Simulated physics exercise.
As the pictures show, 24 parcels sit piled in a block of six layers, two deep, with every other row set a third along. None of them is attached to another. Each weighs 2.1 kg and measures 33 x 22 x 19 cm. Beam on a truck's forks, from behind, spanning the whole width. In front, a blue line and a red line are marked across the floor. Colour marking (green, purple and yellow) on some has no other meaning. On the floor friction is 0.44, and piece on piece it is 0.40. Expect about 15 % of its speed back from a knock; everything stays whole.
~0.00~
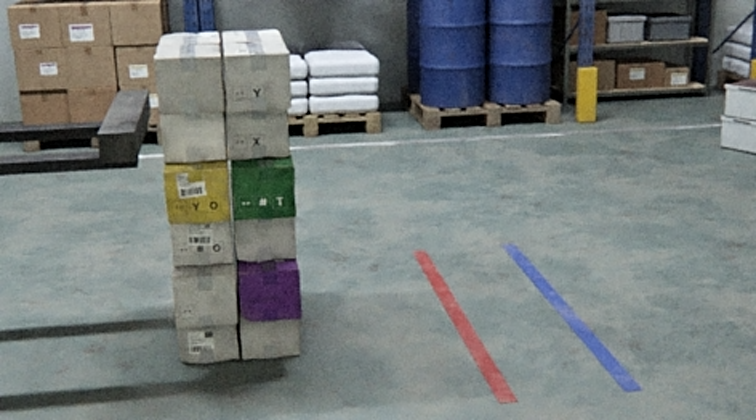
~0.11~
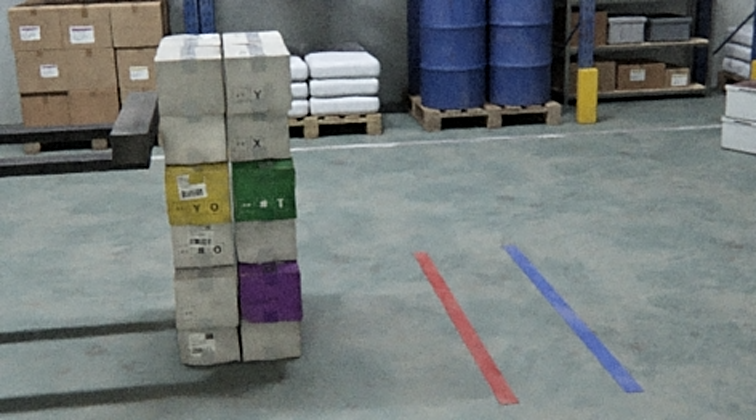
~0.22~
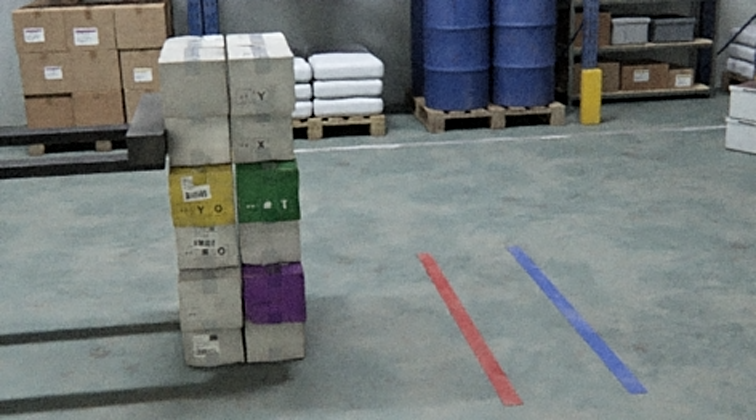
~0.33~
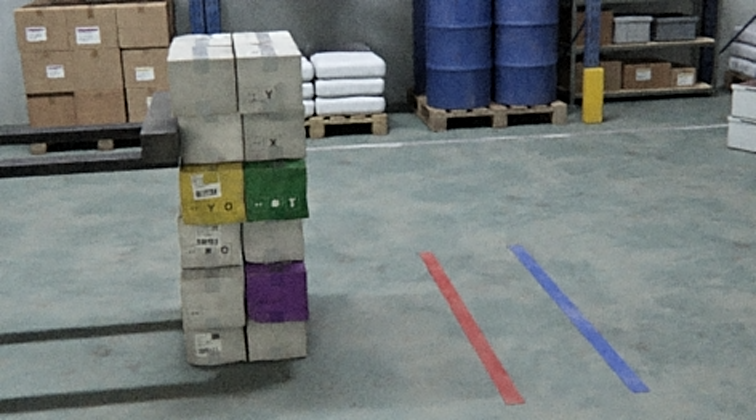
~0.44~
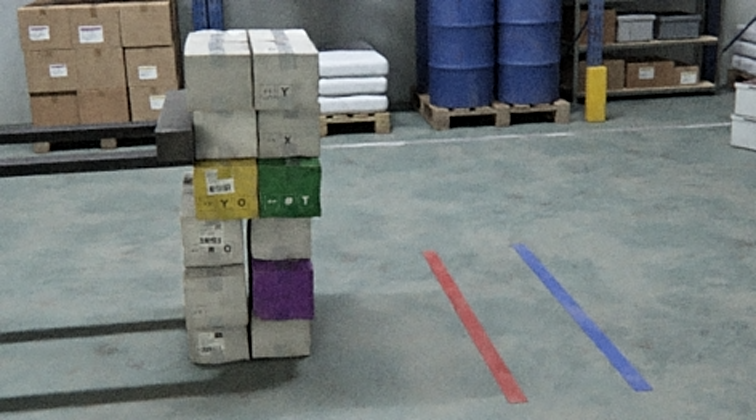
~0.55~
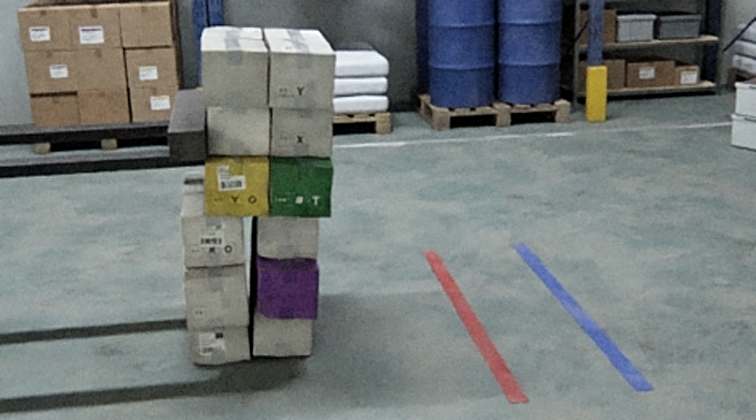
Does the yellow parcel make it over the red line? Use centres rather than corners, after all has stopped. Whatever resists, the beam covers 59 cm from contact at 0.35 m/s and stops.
Watch, it's going to not go across the line.
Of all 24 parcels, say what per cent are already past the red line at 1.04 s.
0 per cent by then.
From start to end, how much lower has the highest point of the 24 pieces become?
About 30 cm.
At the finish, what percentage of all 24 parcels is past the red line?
The share is about 25 in a hundred.
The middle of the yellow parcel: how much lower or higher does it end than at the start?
Roughly 35 centimetres lower.
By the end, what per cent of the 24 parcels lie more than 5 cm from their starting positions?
The share is 75 per cent.
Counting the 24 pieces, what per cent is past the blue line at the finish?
It works out to about 15 per cent.
Around 1.04 s, none of the 24 parcels past the red line, 18 disturbed; yellow parcel tipped 16°; green parcel tipped 27°.
Around 1.42 s, 6 of the 24 parcels past the red line; yellow parcel tipped 13°, 34 cm lower; green parcel on its side.
Finally (2.7 s), 6 of the 24 parcels past the red line; yellow parcel 35 cm lower; green parcel upside down; purple parcel on its side. Seen by the last camera, middles, yellow parcel near (413, 268), green parcel near (568, 306).
